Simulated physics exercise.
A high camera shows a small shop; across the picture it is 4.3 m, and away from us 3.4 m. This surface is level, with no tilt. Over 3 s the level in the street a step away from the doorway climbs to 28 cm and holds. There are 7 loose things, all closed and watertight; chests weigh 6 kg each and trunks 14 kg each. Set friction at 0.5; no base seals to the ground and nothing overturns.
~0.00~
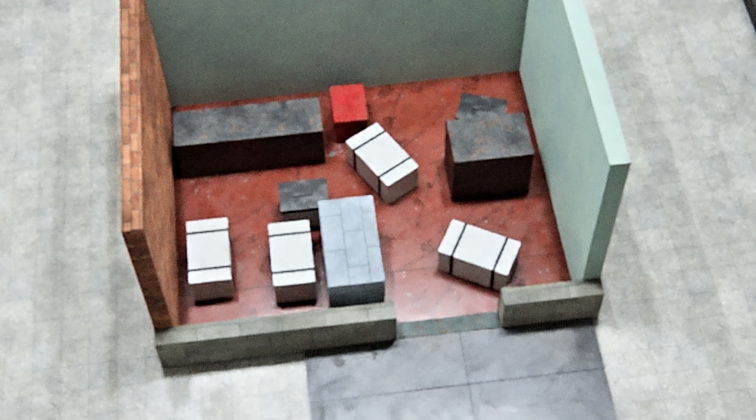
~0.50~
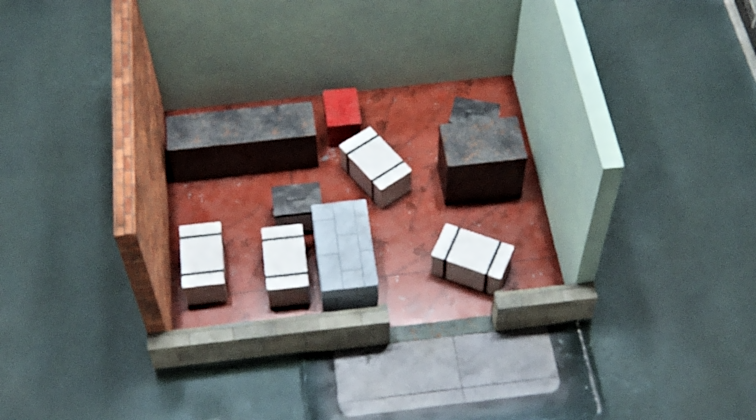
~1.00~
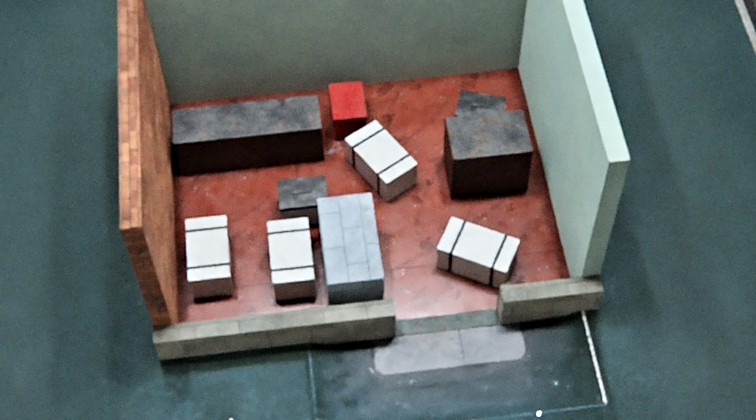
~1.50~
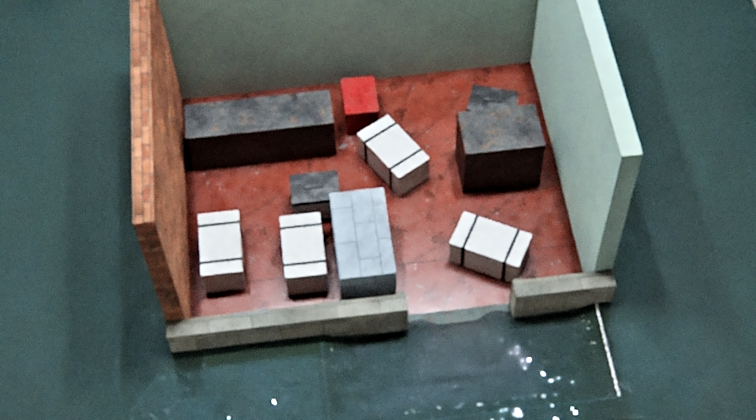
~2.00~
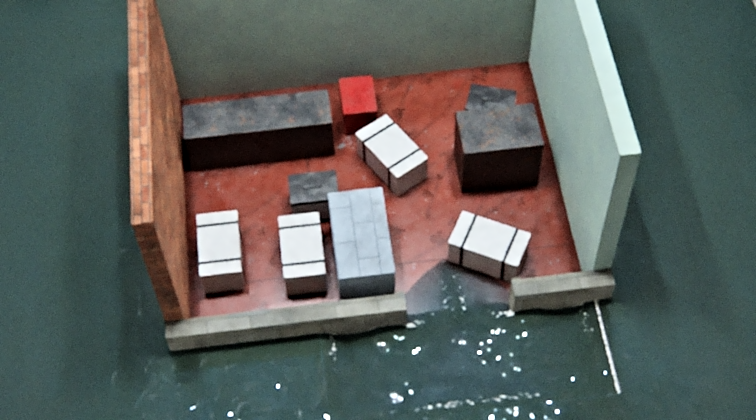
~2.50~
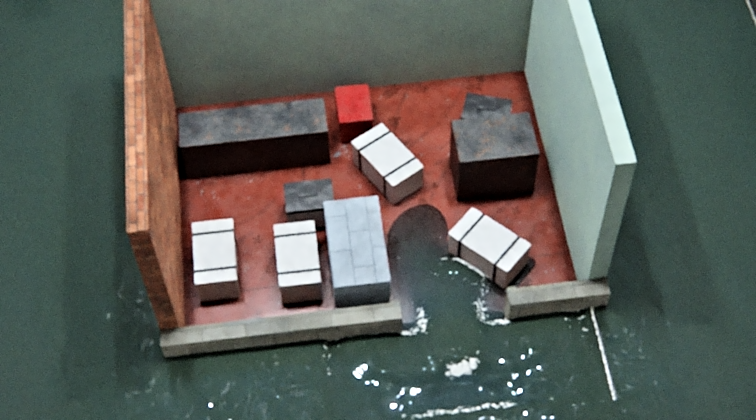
Dark green water spreads over the pale paving around a small roofless shop holding white crates, dark blocks and a red box, shrinking the slab at its doorway until it is covered. Glinting water then passes through the front gap onto the red floor, and the nearest white crate shifts slightly.
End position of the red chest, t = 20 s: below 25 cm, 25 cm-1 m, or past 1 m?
It ends a long distance off.
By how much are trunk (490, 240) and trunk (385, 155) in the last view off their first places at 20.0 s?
In that order: 30 cm, 100 cm.
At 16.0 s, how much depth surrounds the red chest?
I'd put it at about 25 cm.
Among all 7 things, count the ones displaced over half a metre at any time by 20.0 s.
Result: 7.
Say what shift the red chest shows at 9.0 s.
It is about 200 cm out of place by then.
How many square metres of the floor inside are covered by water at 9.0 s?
About 12 m2 is covered.
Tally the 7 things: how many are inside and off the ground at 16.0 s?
Total: 7.
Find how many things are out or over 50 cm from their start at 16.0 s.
I get 4.
After 4.0 s the red chest is near (348, 92), 0.2 m from its start, aground; 0 afloat.
After 9.0 s the red chest is near (187, 97), 2.0 m from its start, afloat; 5 afloat.
After 16.0 s the red chest is near (186, 94), 2.0 m from its start, afloat; 7 afloat.
After 20.0 s the red chest is near (185, 92), 2.0 m from its start, afloat; 7 afloat.
